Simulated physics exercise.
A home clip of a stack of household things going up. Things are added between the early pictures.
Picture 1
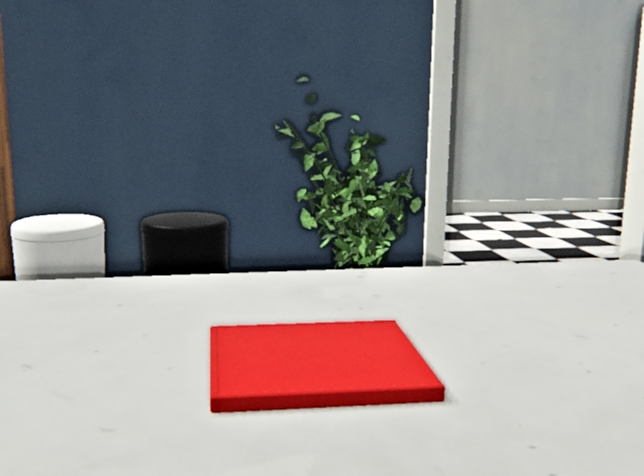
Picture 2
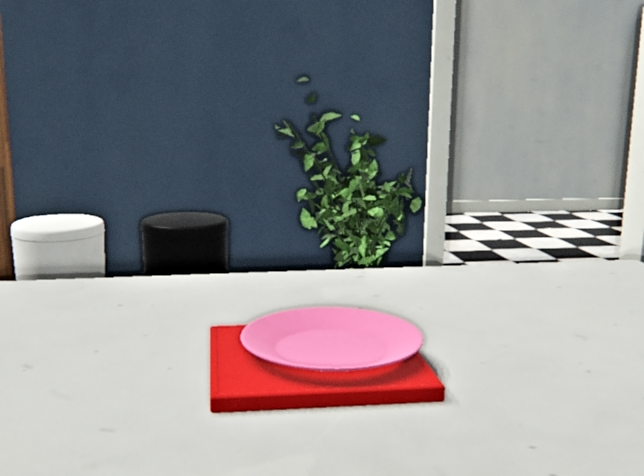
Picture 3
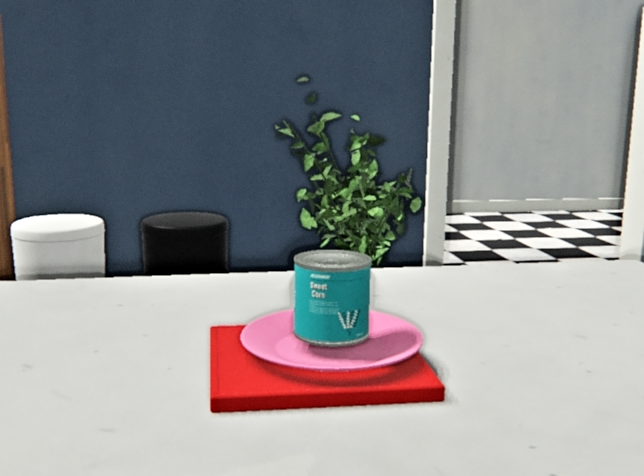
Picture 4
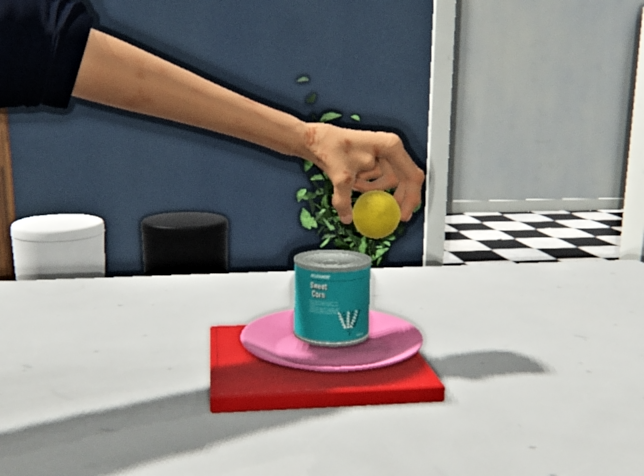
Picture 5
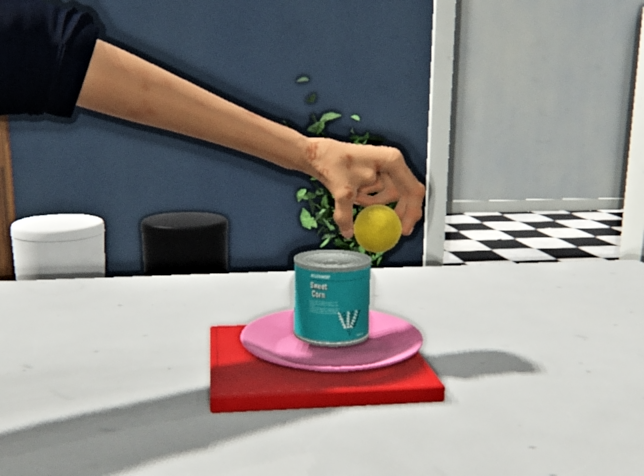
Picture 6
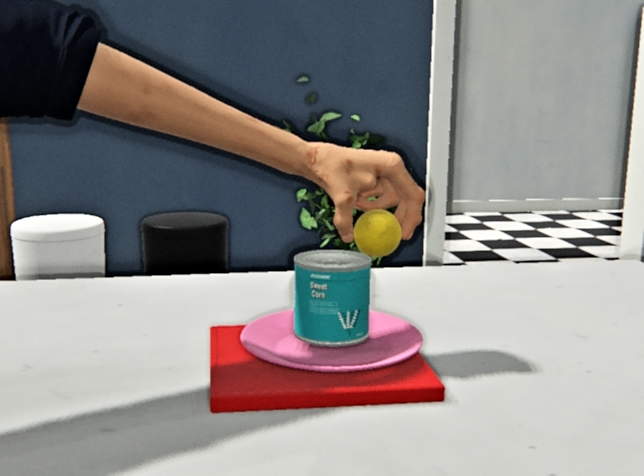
On a pale countertop, a pink plate and turquoise can appearing in turn on a red slab, a hand lowering a yellow lemon slightly.
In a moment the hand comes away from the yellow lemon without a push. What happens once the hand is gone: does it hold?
It comes apart.
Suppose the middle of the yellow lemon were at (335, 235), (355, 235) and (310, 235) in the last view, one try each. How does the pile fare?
In the first case it holds; in the second case it stays up; in the third case it holds.
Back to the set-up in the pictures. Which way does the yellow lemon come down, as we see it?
To the right.
Then, 0.40 s past the last view, yellow lemon now fallen.
Then, 0.80 s past the last view, things are still on the move.
Finally, fallen, yellow lemon; the other 3 still in place. Final places as the last picture's camera would see them, yellow lemon near (452, 337). The pile gives way.
